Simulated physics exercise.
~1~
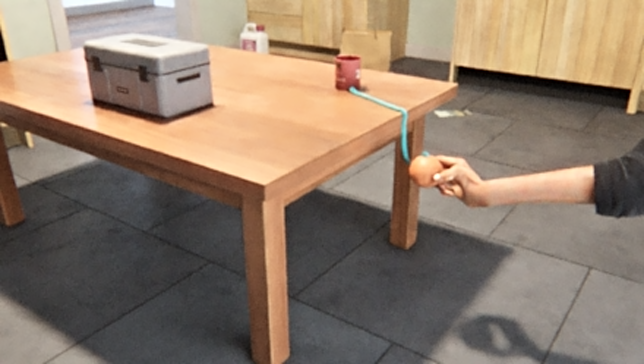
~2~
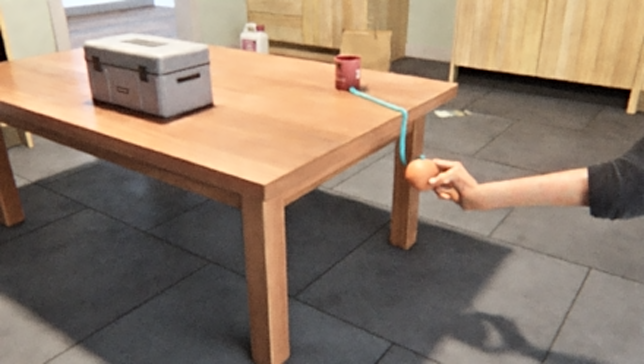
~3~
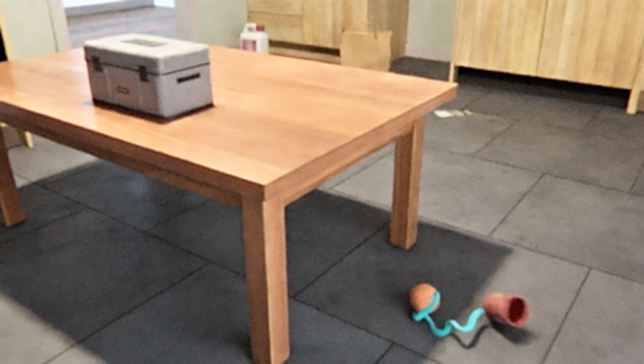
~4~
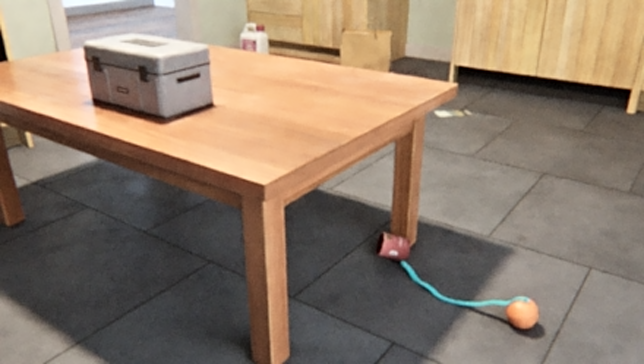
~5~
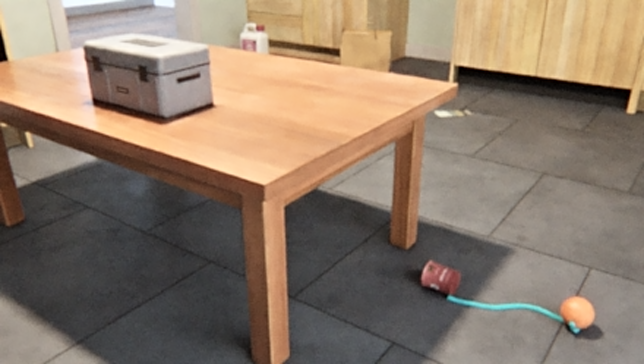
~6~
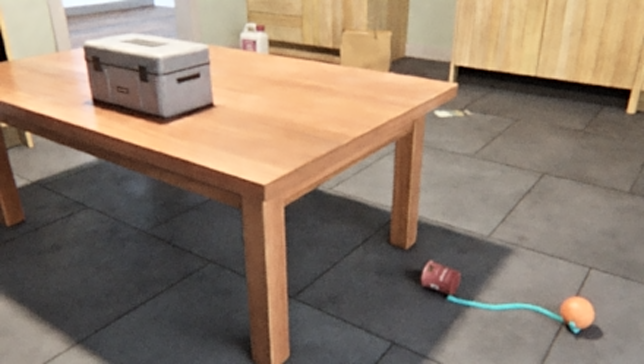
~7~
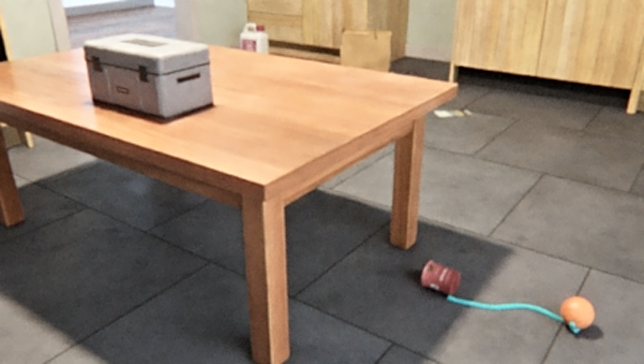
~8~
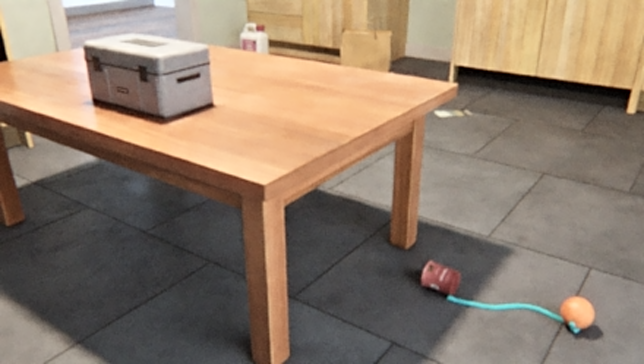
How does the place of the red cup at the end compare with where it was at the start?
At the start the red cup stood on the table near its right end, but at the end it lay on the floor, lower down and farther to the right.
